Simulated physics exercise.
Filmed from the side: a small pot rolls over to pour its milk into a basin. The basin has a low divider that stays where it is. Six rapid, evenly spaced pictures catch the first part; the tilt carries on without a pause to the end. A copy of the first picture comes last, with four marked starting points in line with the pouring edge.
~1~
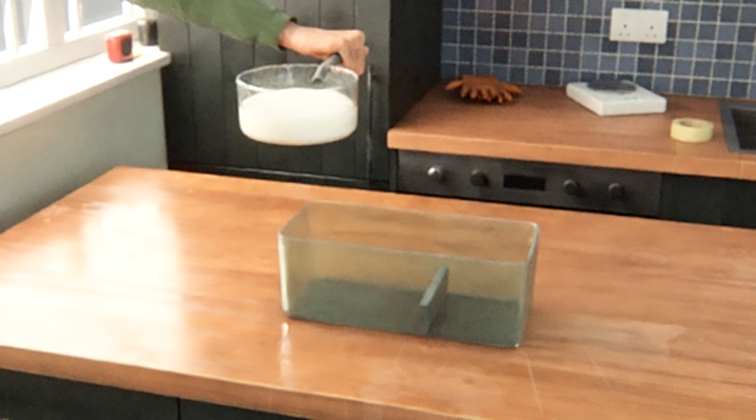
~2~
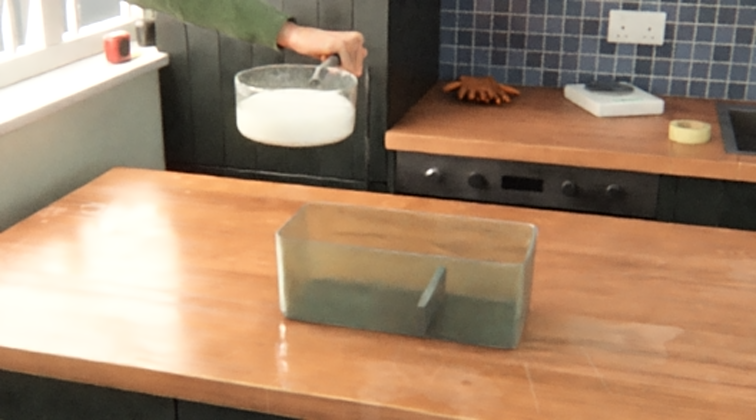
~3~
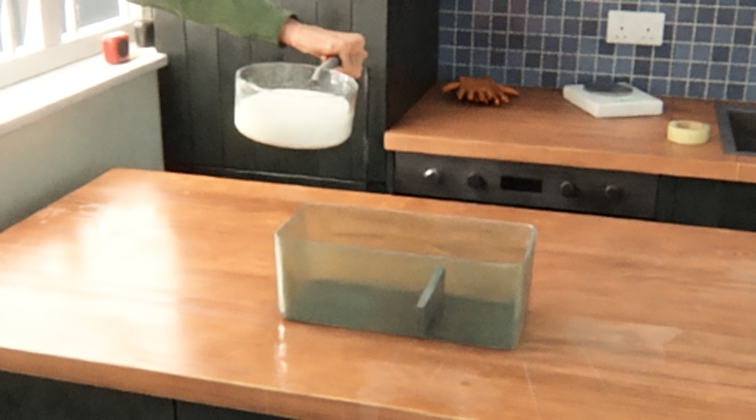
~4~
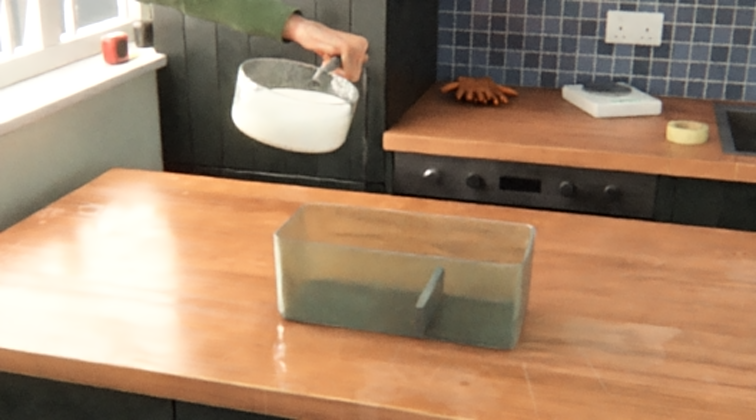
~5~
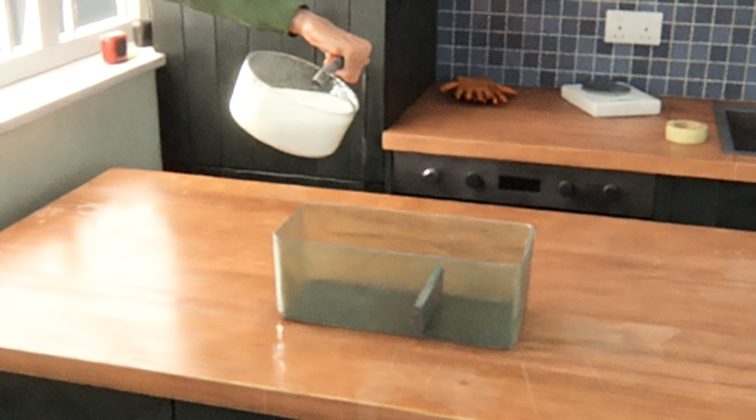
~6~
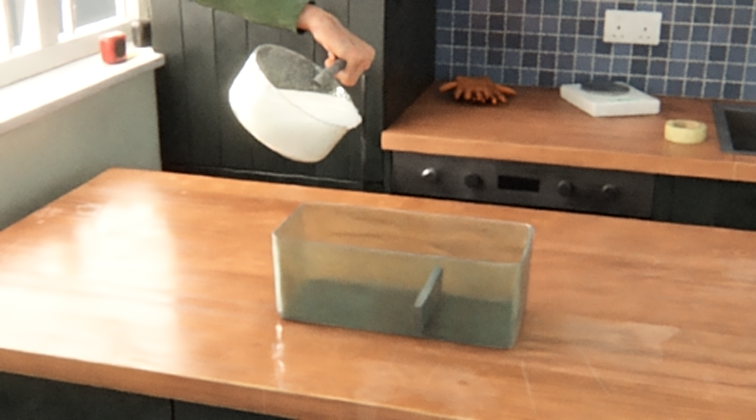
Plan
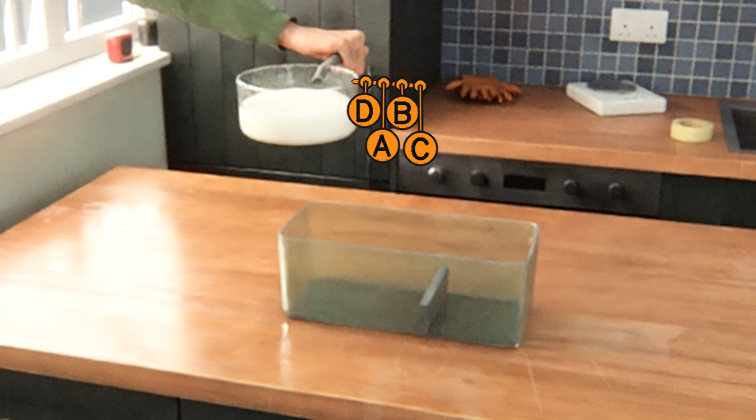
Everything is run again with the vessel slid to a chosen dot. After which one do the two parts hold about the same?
Place B does it best.
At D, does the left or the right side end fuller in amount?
The left side.
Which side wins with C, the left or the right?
The right one.
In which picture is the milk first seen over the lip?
Picture 6.
In orange, A at (383, 83); B at (401, 84); C at (420, 86); D at (365, 82).
If A is chosen, about 73 % ends left of the wall and 25 % right of it.
If B is chosen, about 50 % ends left of the wall and 49 % right of it.
If C is chosen, about 22 % ends left of the wall and 77 % right of it.
If D is chosen, about 95 % ends left of the wall and 4 % right of it.
